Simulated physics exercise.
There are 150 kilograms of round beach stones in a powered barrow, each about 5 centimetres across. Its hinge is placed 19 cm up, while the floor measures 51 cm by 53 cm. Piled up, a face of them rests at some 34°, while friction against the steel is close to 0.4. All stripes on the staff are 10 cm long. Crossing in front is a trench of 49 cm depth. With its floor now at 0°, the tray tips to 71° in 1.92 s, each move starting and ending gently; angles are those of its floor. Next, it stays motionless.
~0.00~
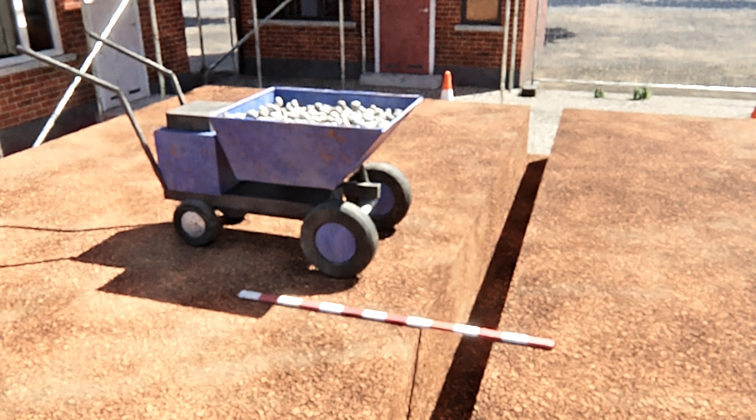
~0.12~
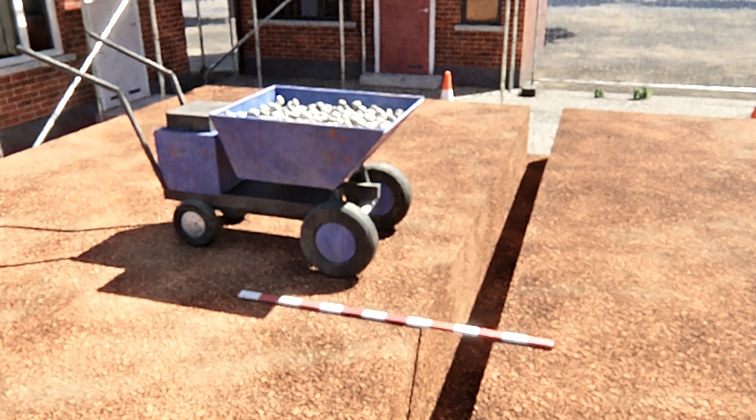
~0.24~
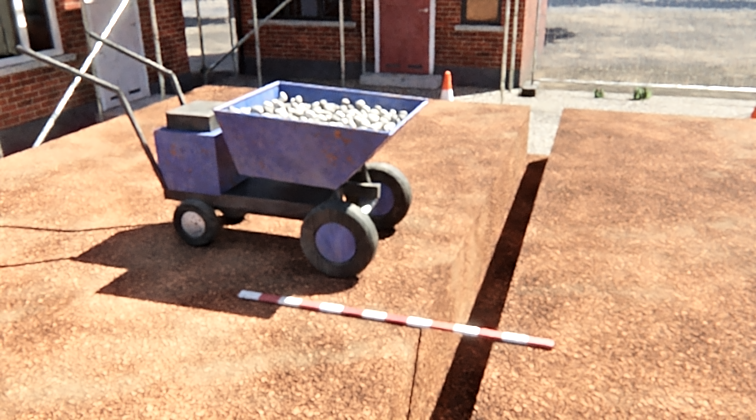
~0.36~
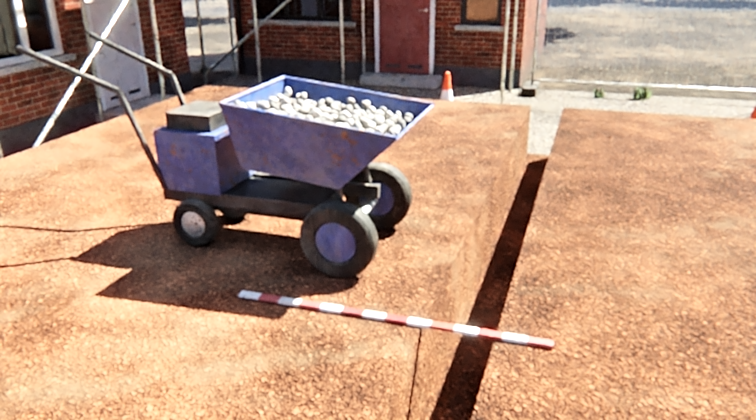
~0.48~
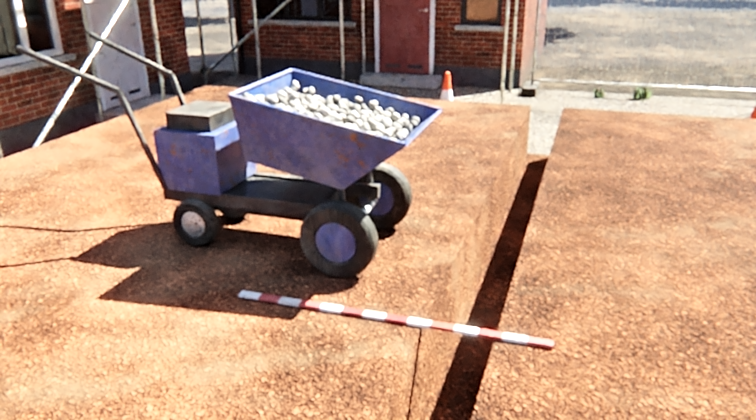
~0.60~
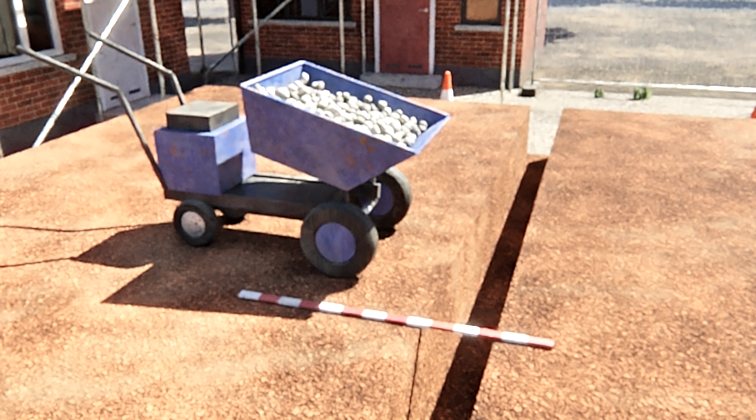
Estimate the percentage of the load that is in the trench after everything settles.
Roughly 62 per cent of the load.
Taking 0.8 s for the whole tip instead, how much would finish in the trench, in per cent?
With that change, it comes to around 50 per cent.
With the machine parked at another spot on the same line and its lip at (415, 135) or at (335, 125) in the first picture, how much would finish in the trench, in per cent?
First spot about 30, second spot about 100 per cent.
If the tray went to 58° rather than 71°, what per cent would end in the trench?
The trench would hold about 65% of it.
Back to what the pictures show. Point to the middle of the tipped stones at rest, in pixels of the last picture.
(499, 330).
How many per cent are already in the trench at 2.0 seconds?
About 35 per cent by then.
After 1.4 s the floor is at 60°; 97 % in the tray, 3 % in the trench; the foremost stones are at (500, 248).
After 2.0 s the floor is at 71°; 33 % in the tray, 36 % in the trench, 31 % past the trench; the foremost stones are at (643, 292).
After 2.4 s the floor is at 71°; 10 % in the tray, 51 % in the trench, 39 % past the trench; the foremost stones are at (710, 290).
After 4.3 s the floor is at 71°; 0 % in the tray, 62 % in the trench, 38 % past the trench; the foremost stones are at (734, 294).
